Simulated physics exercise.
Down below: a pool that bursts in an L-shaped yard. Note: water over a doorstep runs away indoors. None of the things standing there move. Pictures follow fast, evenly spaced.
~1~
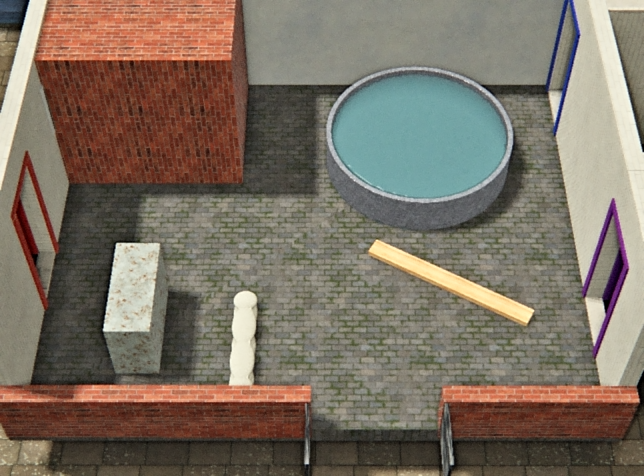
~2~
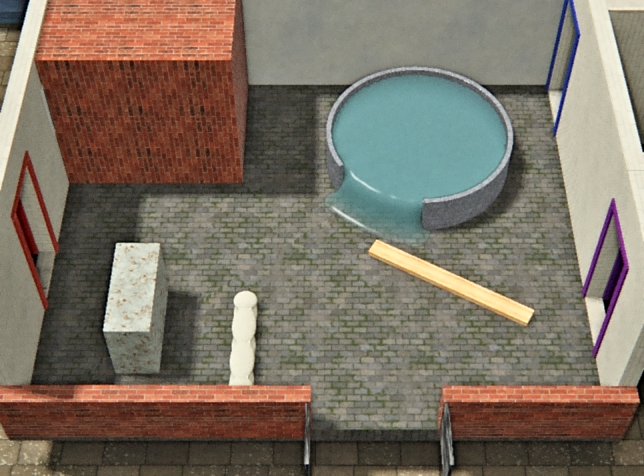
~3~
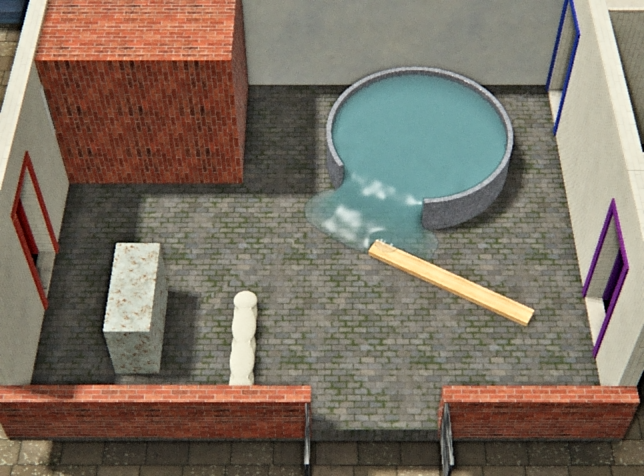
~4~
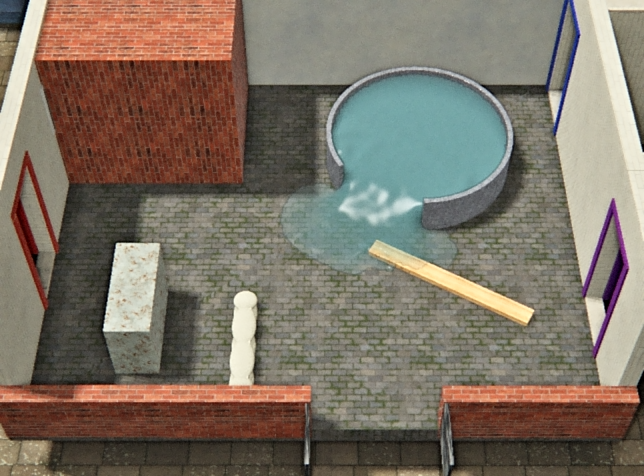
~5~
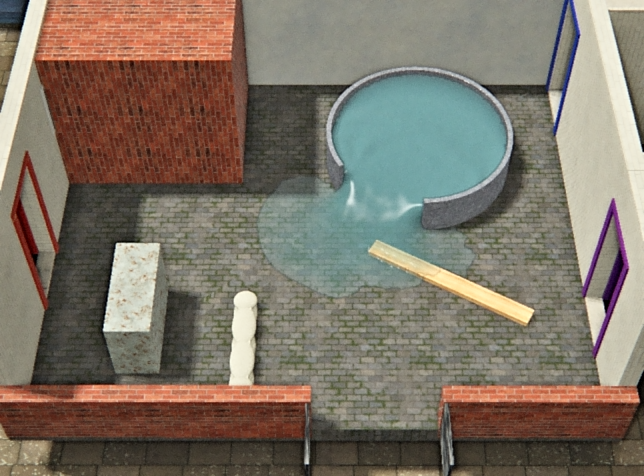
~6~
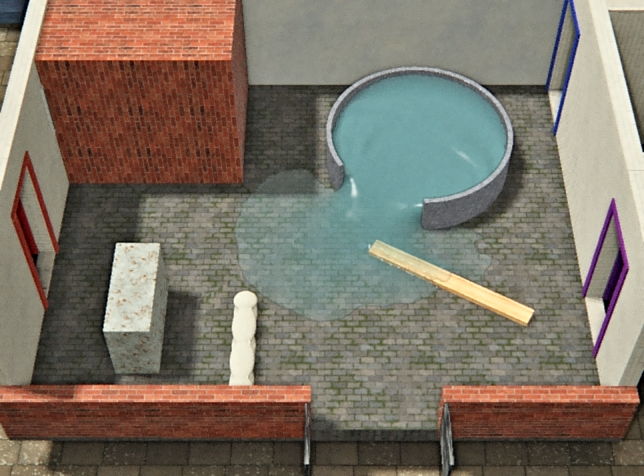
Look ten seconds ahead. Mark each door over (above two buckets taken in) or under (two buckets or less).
Red door: Over. Blue door: Under. Purple door: Over.
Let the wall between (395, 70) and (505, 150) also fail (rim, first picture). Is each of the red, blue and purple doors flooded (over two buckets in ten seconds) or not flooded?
Red door: Below, blue door: Above, purple door: Above.
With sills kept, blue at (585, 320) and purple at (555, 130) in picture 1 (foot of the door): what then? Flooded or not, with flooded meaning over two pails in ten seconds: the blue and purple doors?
I'd say the blue door stays inside the limit and the purple door stays inside the limit.
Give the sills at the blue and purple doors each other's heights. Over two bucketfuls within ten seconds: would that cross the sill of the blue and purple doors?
Outcome: Blue copes; purple copes.
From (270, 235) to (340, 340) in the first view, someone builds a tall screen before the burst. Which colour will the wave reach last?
My choice is the blue door.
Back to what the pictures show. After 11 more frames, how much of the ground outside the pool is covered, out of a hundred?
Near 50 in a hundred.
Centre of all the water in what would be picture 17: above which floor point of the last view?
Near pixel (378, 213).
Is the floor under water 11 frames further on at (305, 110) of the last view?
Lab note - point status: Unflooded.
A moment on, water covers 35 % of the floor; the red door not reached, the blue door not reached, the purple door not reached.
Next, water covers 50 % of the floor; the red door not reached, the blue door not reached, the purple door wet at the sill, nothing in.
Then, water covers 65 % of the floor; the red door over two buckets in, the blue door not reached, the purple door under two buckets in.
Later, water covers 80 % of the floor; the red door over two buckets in, the blue door not reached, the purple door under two buckets in.
In the end, water covers 90 % of the floor; the red door far over two buckets in, the blue door wet at the sill, nothing in, the purple door over two buckets in.
